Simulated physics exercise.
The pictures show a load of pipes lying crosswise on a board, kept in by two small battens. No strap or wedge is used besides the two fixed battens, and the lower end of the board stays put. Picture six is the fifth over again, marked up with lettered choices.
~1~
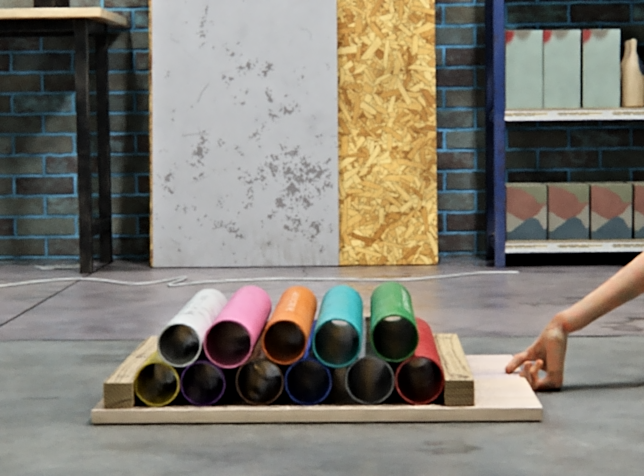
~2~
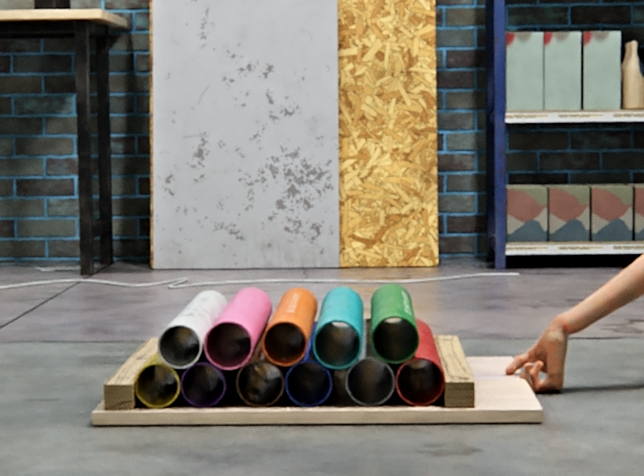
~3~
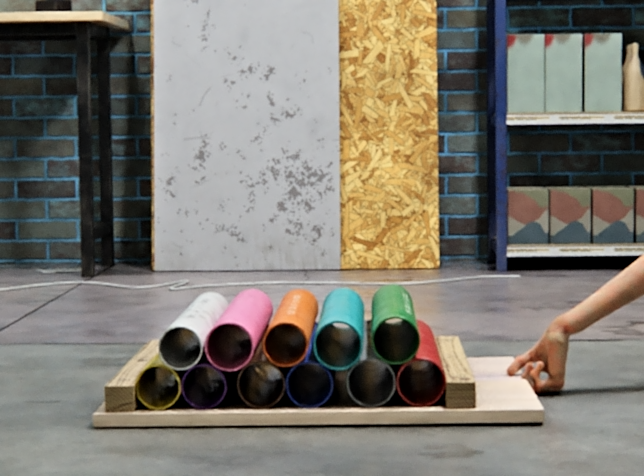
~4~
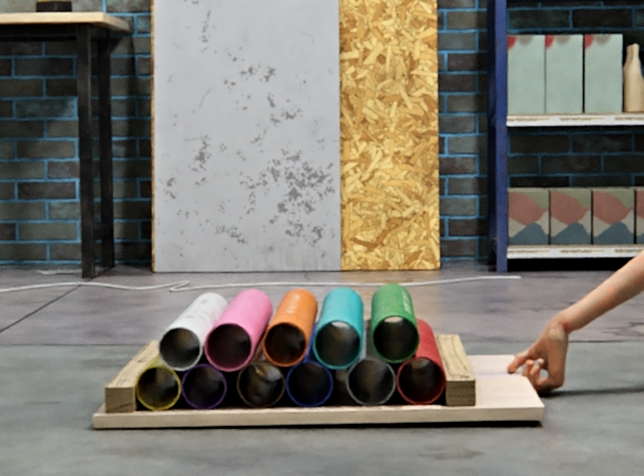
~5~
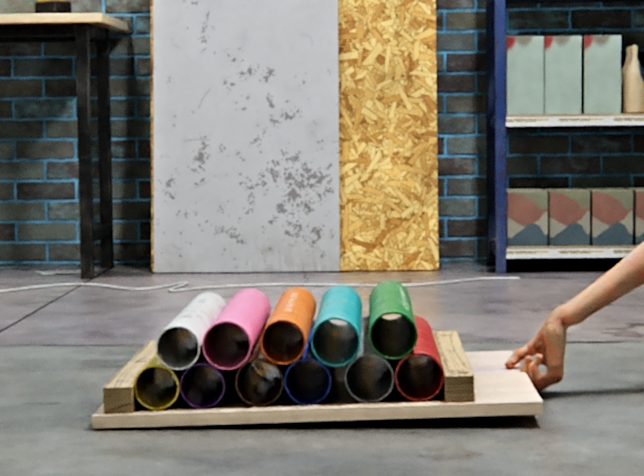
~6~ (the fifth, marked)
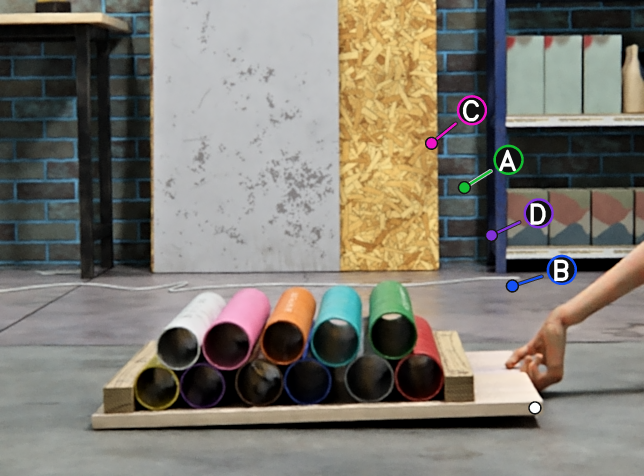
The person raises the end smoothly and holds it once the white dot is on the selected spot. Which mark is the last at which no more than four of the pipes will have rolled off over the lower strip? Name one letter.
It can be raised to D.
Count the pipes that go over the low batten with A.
At A the number is five.
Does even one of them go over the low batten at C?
At C: Yes.
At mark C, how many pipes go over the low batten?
It comes to five.
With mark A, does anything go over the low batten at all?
Yes.
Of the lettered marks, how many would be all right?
Two of them.
On the marked copy, A at (464, 187); B at (512, 286); C at (432, 144); D at (491, 235); the white dot at (535, 408).
Following D. Soon after the start, board at 16°.
Later, board at 25°.
In the end, board at 25°, one over the low batten (white).
As for the rest, A five over the low batten; B none over the low batten; C five over the low batten.
